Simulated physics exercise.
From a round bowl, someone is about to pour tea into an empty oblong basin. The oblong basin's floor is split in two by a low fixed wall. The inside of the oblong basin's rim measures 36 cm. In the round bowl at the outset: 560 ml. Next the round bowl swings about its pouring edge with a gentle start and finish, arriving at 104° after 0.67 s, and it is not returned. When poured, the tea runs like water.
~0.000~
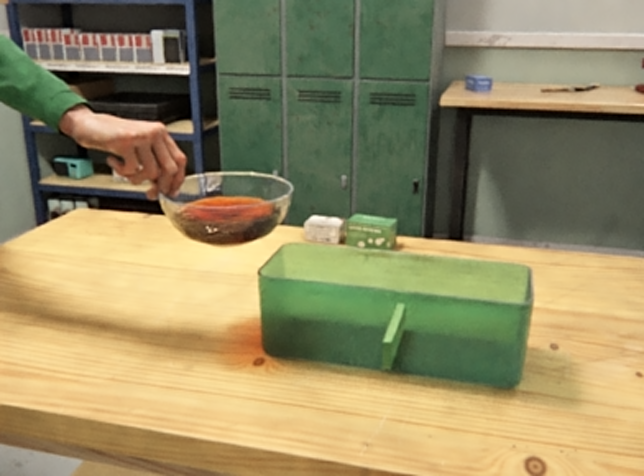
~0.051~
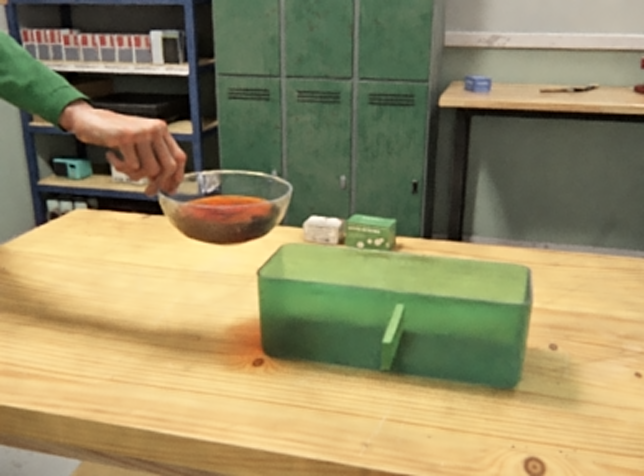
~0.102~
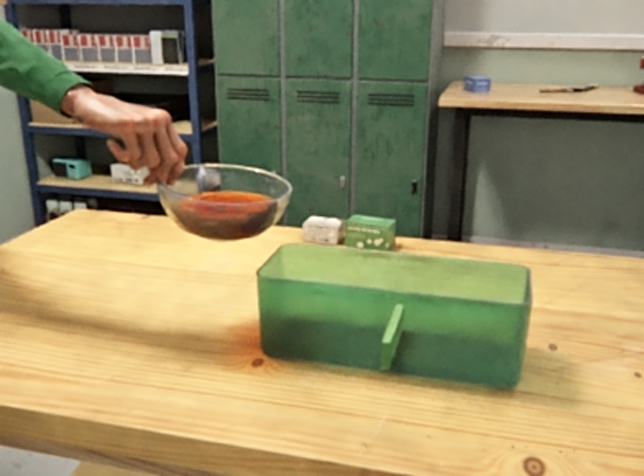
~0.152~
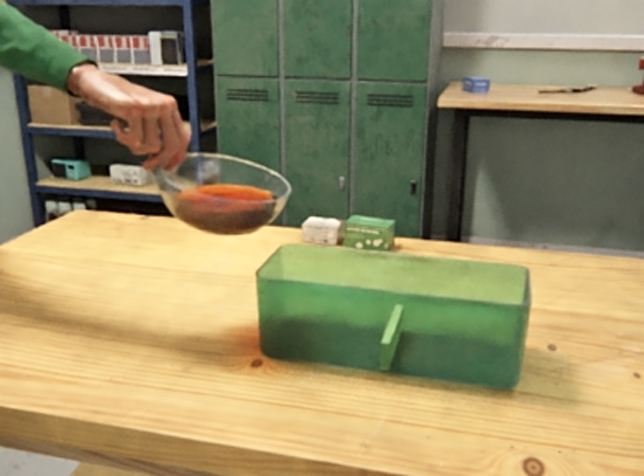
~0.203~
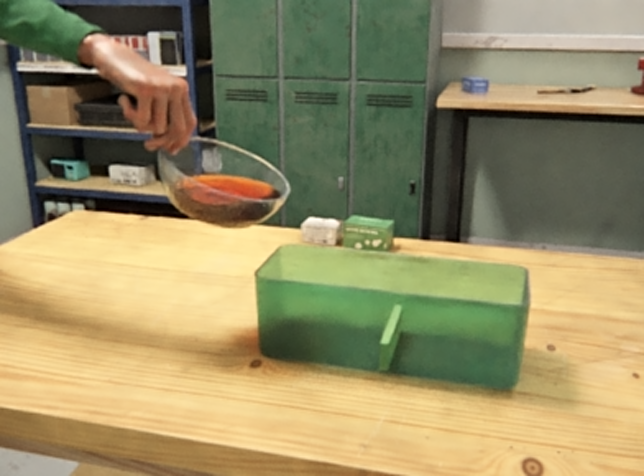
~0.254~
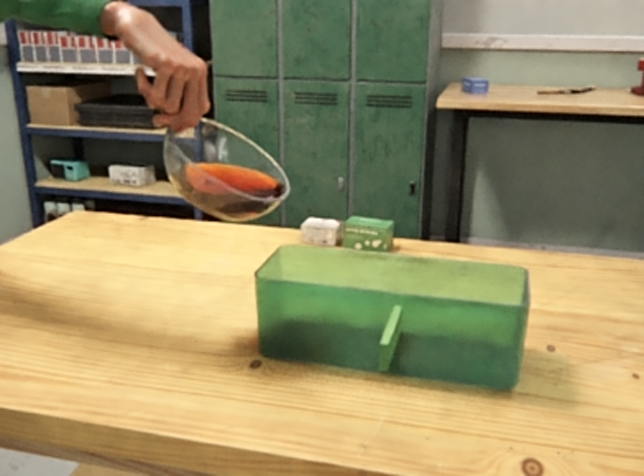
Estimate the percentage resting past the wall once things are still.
I would say roughly 12 percent.
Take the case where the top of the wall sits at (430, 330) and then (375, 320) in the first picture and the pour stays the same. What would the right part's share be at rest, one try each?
One try each: Around 25 percent and then around 30 percent.
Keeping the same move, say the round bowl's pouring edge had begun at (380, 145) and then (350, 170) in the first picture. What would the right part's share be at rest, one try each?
In turn about 70 and 70 per cent.
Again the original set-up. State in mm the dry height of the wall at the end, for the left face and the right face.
Looks like roughly 20 mm on the left and roughly 38 mm on the right.
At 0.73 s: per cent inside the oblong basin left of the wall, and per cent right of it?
Near 88 on the left, 5 on the right.
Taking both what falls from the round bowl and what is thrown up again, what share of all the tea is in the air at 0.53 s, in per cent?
Near 66 in a hundred.
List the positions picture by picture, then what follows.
In the first frame, it leans 0°; its right rim is at (289, 195); the tea meets the walls at (178, 207) and (282, 215); the oblong basin's rim runs from (271, 259) to (532, 285); the wall's top is at (395, 322).
In the second frame, it leans 1°; its right rim is at (288, 196); the tea meets the walls at (177, 205) and (281, 215).
In the third frame, it leans 6°; its right rim is at (288, 196); the tea meets the walls at (177, 200) and (281, 210).
In the fourth frame, it leans 13°; its right rim is at (286, 197); the tea meets the walls at (176, 193) and (280, 206).
In the fifth frame, it leans 22°; its right rim is at (285, 197); the tea meets the walls at (176, 181) and (281, 199).
In the sixth frame, it leans 33°; its right rim is at (285, 197); the tea meets the walls at (180, 166) and (285, 192).
By 0.53 s the tilt is 93° and 20 per cent is still to pour, 13 is left of the wall and 0 right of it.
By 0.73 s the tilt is 104° and 0 per cent is still to pour, 88 is left of the wall and 5 right of it.
By 0.94 s the tilt is 104° and 0 per cent is still to pour, 81 is left of the wall and 11 right of it.
By 1.17 s the tilt is 104° and 0 per cent is still to pour, 82 is left of the wall and 12 right of it.
At rest 82 per cent lies left of the wall, 12 right of it and 6 outside.
